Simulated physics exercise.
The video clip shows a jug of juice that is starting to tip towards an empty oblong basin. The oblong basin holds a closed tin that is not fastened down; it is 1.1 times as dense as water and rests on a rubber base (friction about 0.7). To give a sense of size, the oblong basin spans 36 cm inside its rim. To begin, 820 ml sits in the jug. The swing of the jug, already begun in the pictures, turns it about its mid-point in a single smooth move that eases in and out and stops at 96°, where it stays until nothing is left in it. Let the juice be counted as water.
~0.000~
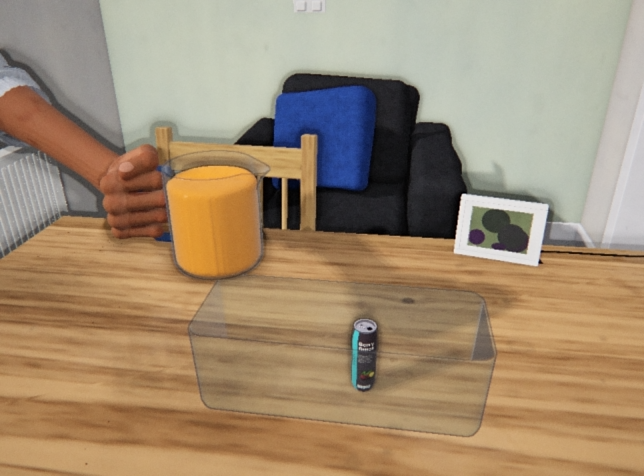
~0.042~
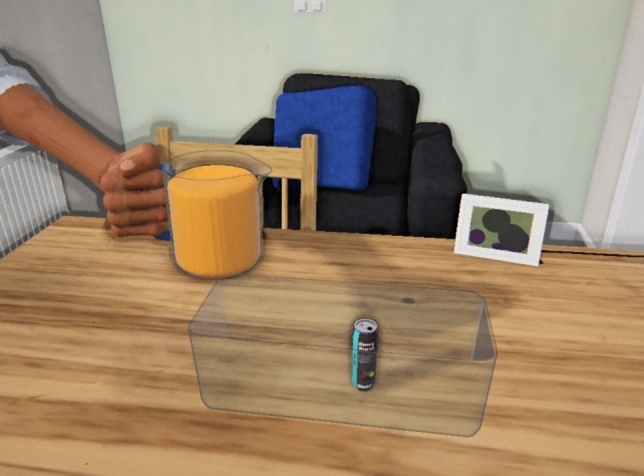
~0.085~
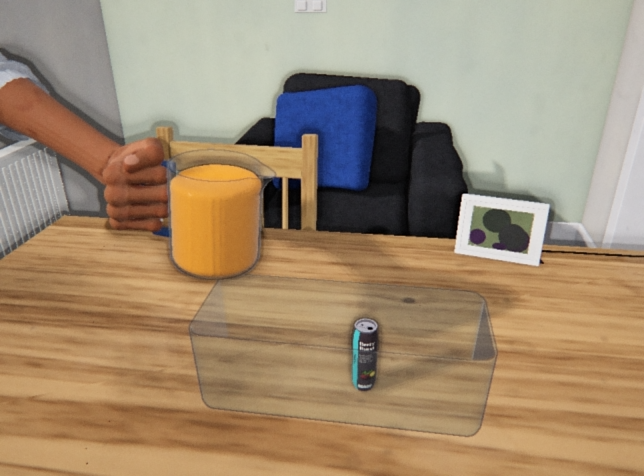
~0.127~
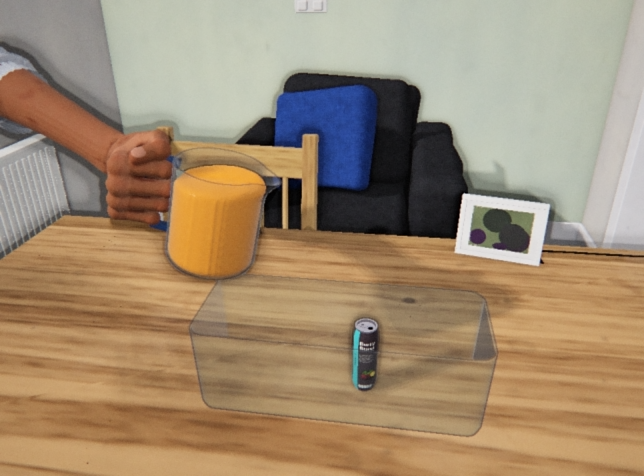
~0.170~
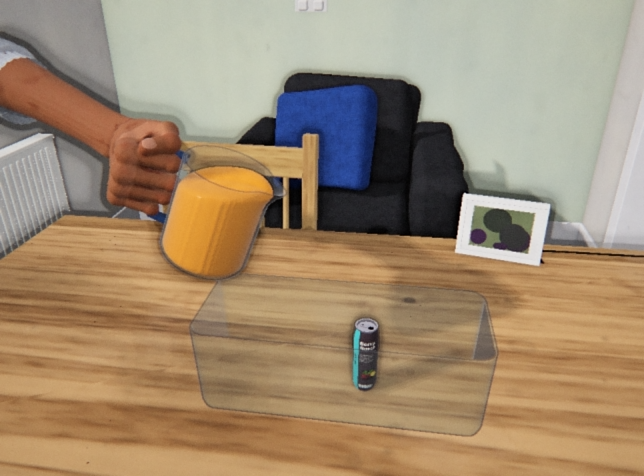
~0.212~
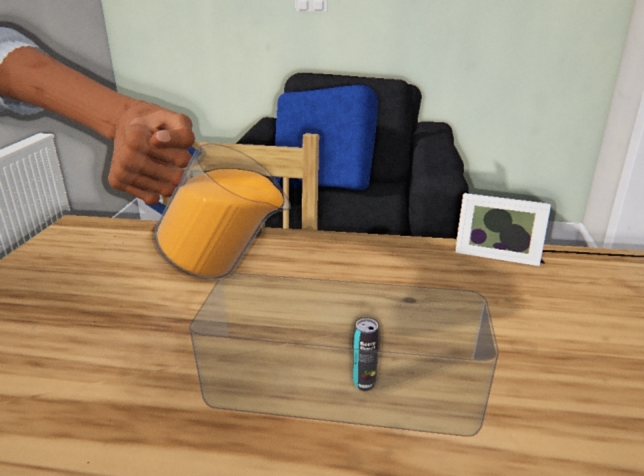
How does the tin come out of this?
It tumbles over.
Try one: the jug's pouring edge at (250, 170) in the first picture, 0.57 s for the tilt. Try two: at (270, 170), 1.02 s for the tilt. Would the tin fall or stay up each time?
First it stays on its base; then it tips over.
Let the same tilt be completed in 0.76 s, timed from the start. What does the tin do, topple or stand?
Outcome - the tin ends up overturned.
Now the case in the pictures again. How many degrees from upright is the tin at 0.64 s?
About 25°.
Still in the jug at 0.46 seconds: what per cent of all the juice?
Near 64 in a hundred.
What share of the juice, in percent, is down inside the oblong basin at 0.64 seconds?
About 56 %.
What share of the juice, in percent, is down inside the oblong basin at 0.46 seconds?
Some 14 per cent.
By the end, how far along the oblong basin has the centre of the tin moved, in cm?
Net tin displacement: Roughly 8.5 cm.
After 0.46 s the tilt is 91° and 64 per cent is still to pour; the tin stands where it began.
After 0.64 s the tilt is 96° and 27 per cent is still to pour; the tin leans 27°.
After 0.83 s the tilt is 96° and 11 per cent is still to pour; the tin lies on its side.
After 1.04 s the tilt is 96° and 5 per cent is still to pour; the tin lies on its side.
In the end the tin lies on its side.
